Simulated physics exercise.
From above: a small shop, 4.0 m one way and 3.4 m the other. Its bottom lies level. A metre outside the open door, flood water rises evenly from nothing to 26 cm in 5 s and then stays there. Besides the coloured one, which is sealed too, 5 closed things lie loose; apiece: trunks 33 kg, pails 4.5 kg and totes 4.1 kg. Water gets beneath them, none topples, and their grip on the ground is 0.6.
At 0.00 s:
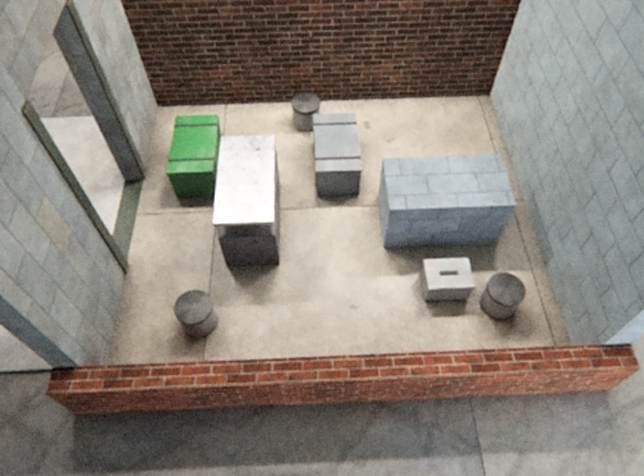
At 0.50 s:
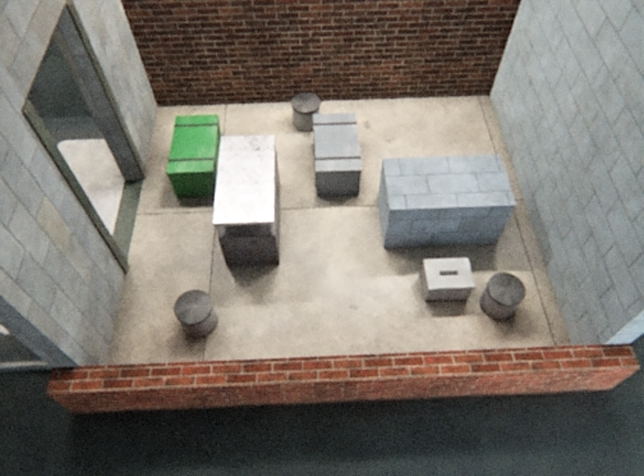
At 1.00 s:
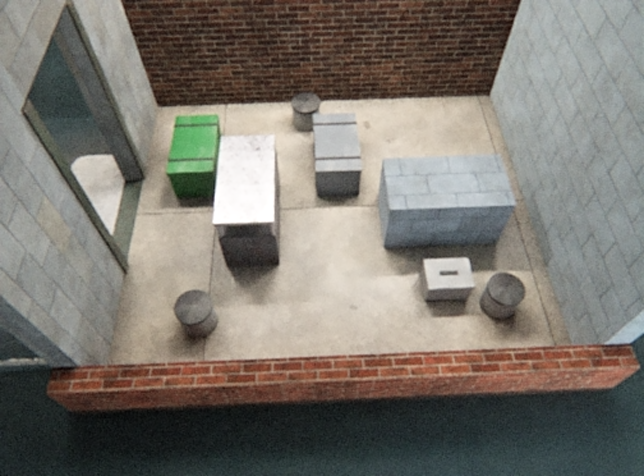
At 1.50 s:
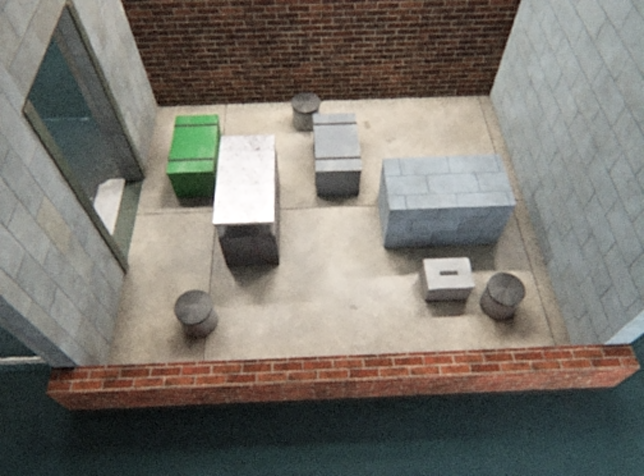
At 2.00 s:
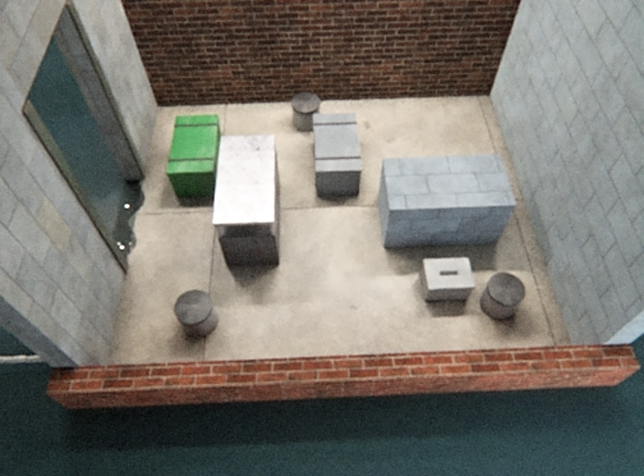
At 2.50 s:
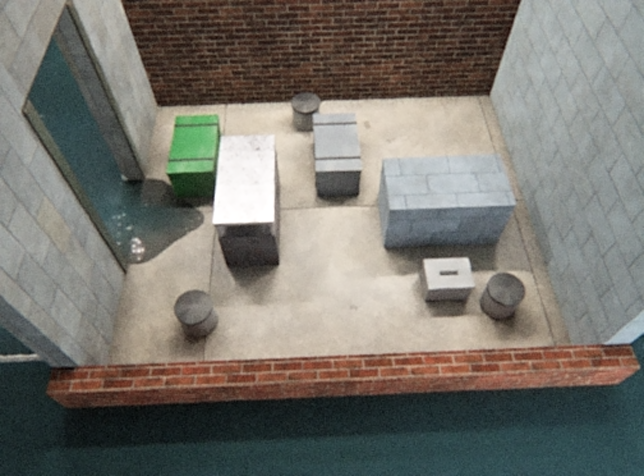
In a small shop, water rises outside and spreads through the left doorway beside a green trunk.
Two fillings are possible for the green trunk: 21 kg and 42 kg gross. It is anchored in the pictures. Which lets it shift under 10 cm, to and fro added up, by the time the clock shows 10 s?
I expect that neither weight holds it.
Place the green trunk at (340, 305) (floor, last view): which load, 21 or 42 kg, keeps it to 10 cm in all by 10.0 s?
It takes the larger.
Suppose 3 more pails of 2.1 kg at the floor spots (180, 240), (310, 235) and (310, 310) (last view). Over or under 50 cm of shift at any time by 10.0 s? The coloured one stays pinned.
In that order: Past it, less, over.
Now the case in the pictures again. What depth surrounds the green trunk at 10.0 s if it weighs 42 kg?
Roughly 10 cm.
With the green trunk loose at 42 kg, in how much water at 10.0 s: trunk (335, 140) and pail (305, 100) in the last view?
Roughly 7 and 15 cm.
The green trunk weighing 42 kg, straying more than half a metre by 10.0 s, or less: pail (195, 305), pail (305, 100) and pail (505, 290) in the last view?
In that order: Over, more, more.
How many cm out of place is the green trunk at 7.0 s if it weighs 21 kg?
Roughly 120 cm.
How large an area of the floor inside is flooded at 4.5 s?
About 4.0 m2.
After 3.5 s the green trunk would be 0 cm from its start with 21 kg and 0 cm from its start with 42 kg; 5 cm of water round it then.
After 4.5 s the green trunk would be 11 cm from its start with 21 kg and 0 cm from its start with 42 kg; 8 cm of water round it then.
After 7.0 s the green trunk would be 122 cm from its start with 21 kg and 100 cm from its start with 42 kg; 11 cm of water round it then.
After 10.0 s the green trunk would be 265 cm from its start with 21 kg and 250 cm from its start with 42 kg; 10 cm of water round it then.
